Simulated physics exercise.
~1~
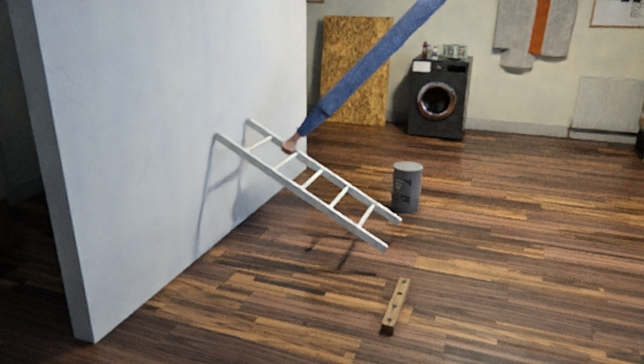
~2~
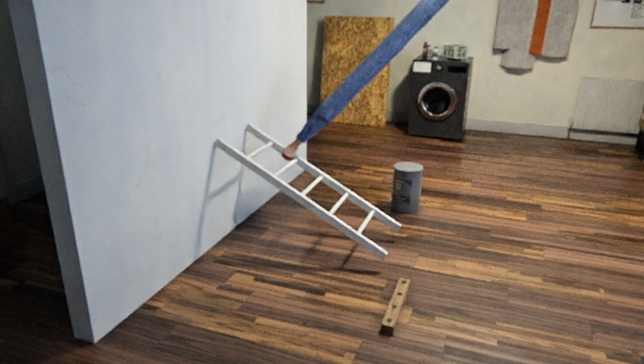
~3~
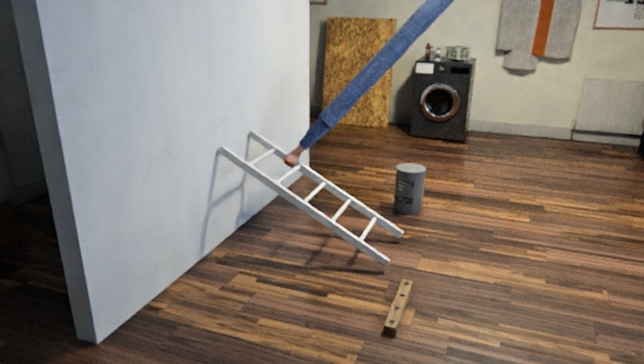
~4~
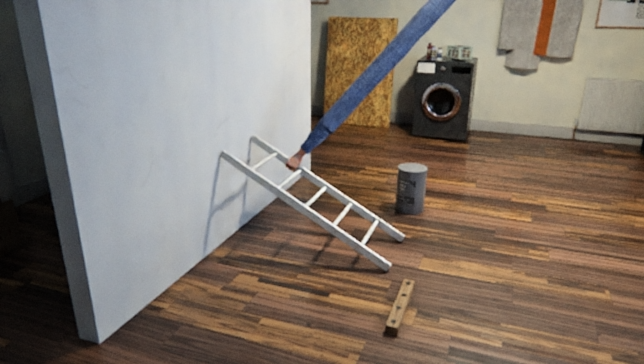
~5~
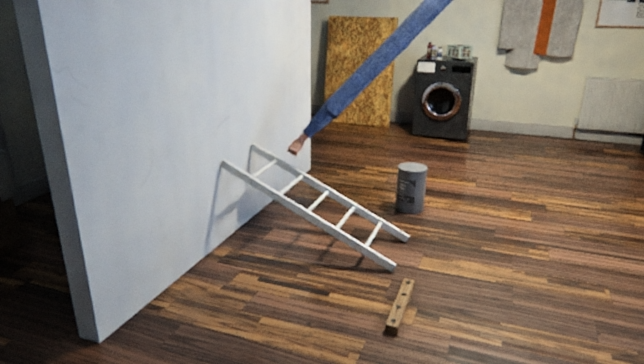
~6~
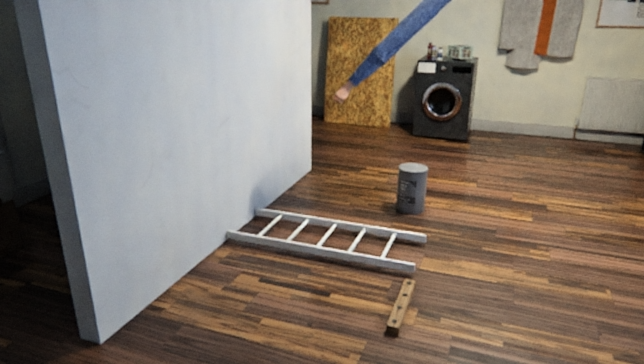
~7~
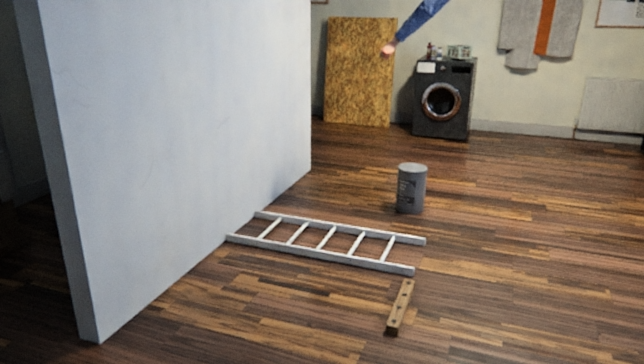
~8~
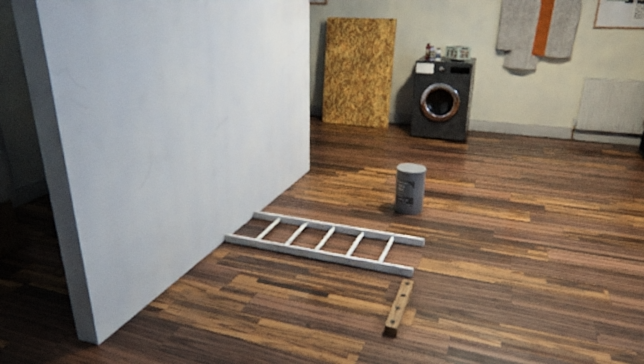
A white ladder propped against a wall by a hand slides down flat once released.
